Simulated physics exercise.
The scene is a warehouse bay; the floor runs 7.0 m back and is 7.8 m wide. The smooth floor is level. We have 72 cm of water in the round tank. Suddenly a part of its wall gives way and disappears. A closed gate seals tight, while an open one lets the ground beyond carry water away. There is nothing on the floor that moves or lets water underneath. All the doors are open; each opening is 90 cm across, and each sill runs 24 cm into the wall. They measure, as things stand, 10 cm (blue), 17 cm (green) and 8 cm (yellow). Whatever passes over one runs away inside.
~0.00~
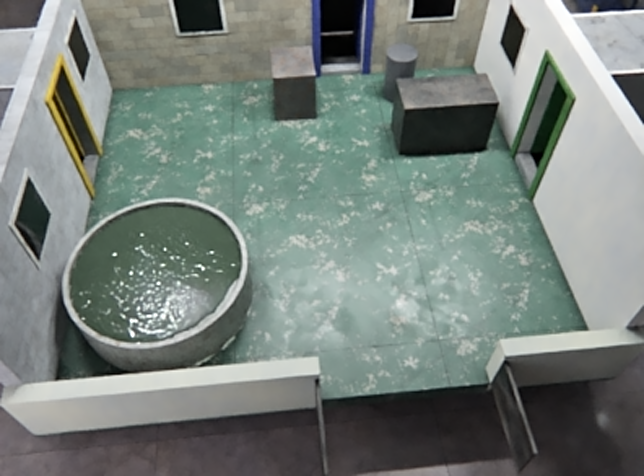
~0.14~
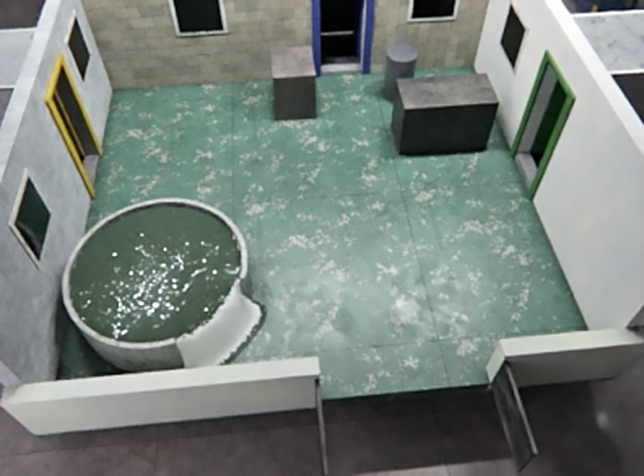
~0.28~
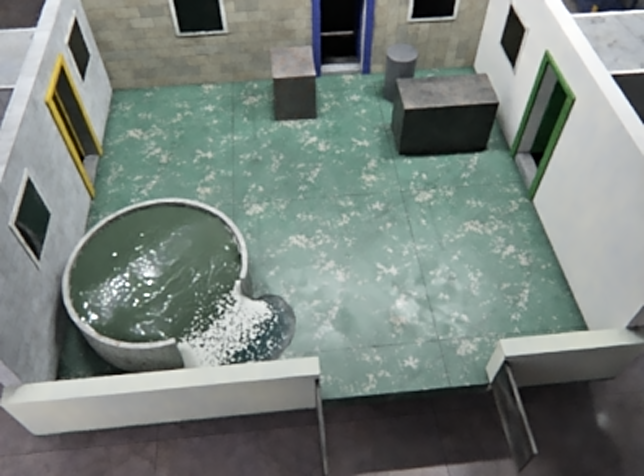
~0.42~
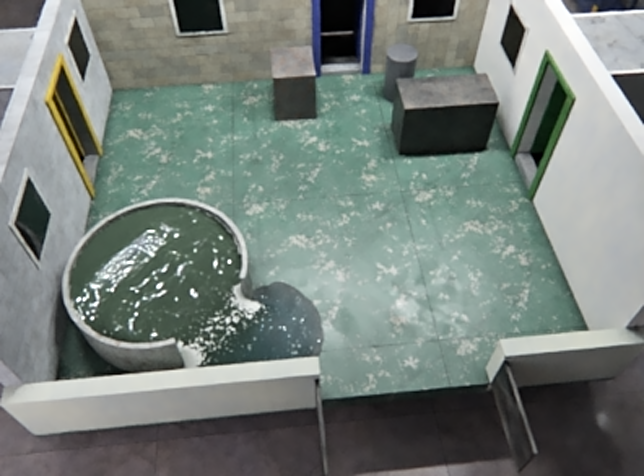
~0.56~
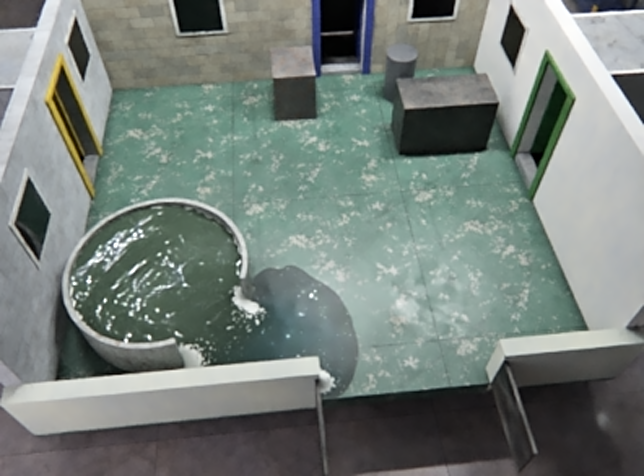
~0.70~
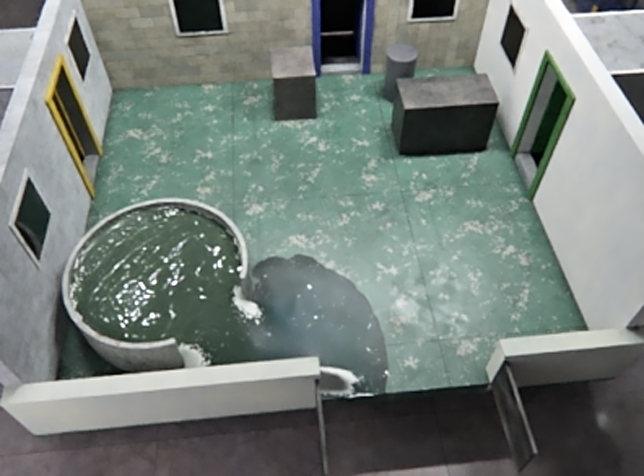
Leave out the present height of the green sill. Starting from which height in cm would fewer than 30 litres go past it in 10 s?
From roughly 11 cm upwards.
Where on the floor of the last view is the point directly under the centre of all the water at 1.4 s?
I'd put it close to (204, 313).
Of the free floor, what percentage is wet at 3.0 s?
Wet: Close to 40 %.
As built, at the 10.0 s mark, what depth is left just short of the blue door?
It works out to about 3.0 centimetres deep.
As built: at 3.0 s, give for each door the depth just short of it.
Lab note, cm: Blue 0; green 10; yellow 0.
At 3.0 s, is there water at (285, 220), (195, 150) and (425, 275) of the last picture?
Point 1: Bone dry; point 2: Bone dry; point 3: Awash.
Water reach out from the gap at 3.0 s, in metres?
Close to 6.4 metres, I'd say.
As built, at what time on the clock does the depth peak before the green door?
Approximately 7.0 s.
After 1.4 s water covers 15 % of the floor, deepest (53 cm) near (236, 379); it has not reached the green door.
After 3.0 s water covers 40 % of the floor, deepest (32 cm) near (564, 336); 10 cm at the green door, 0 litres in over its 17 cm sill.
After 10.0 s water covers 100 % of the floor, deepest (11 cm) near (51, 409); 9 cm at the green door, 1 litre in over its 17 cm sill.
At the green door as built, the water arrived by 2.9 s and peaked near 17 cm at 6.8 s.
With a sill of 9.5 cm, 46 litres would have come in within the 10 s; with 13.5 cm, 10 litres. So under 30 litres takes about 11 cm.
